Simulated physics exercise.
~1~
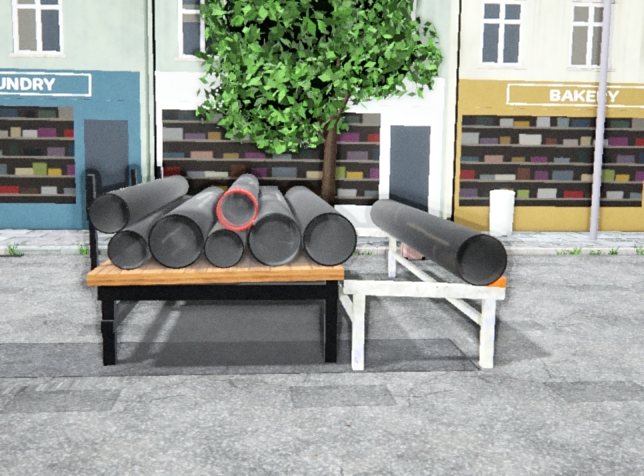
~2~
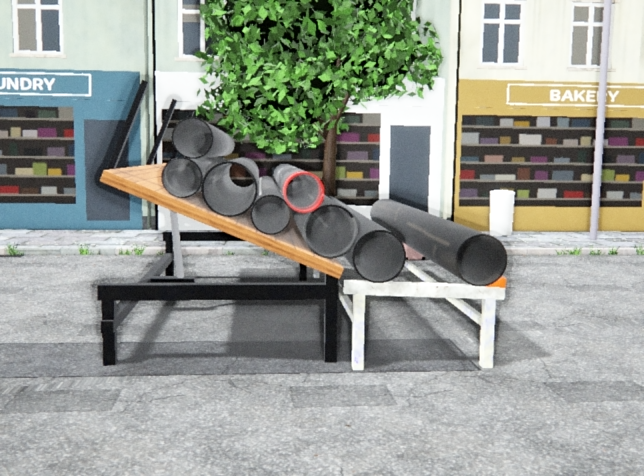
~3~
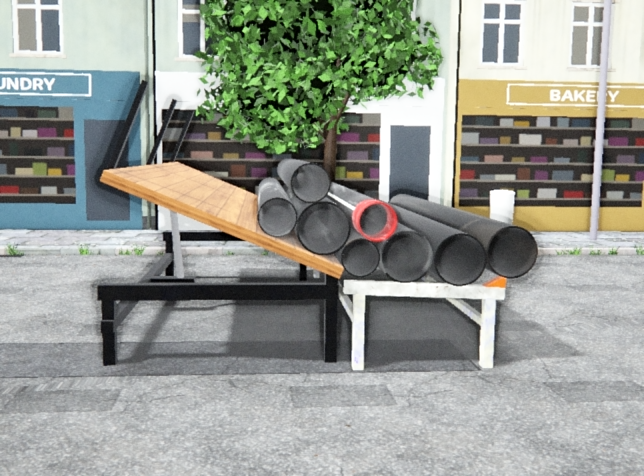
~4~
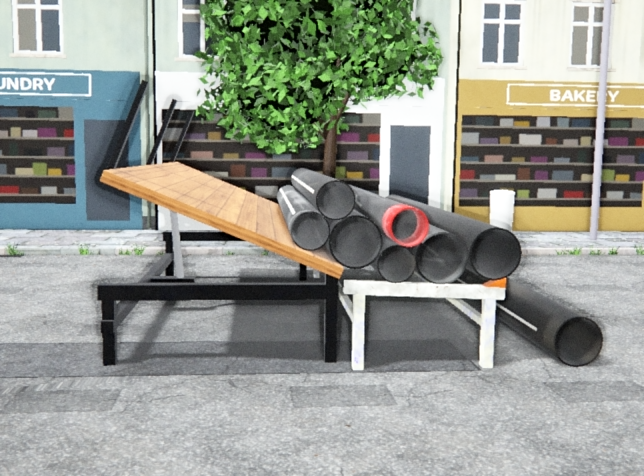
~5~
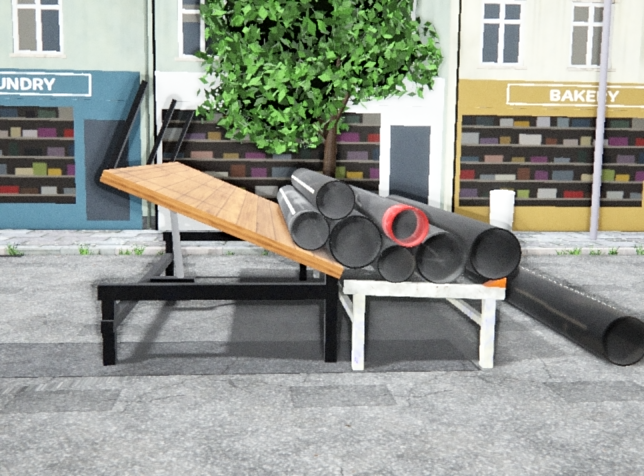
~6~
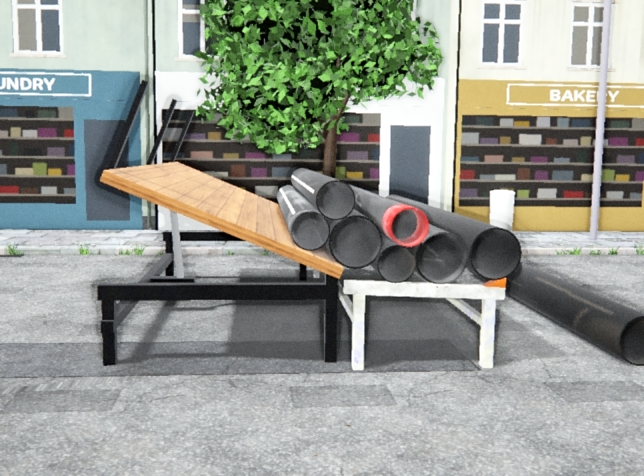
On a street outside a laundry and a bakery, a wooden deck tilted up and dark pipes, one marked red, rolled right onto a white rack, where one dropped off the end to the ground while the red one stayed atop the pile.
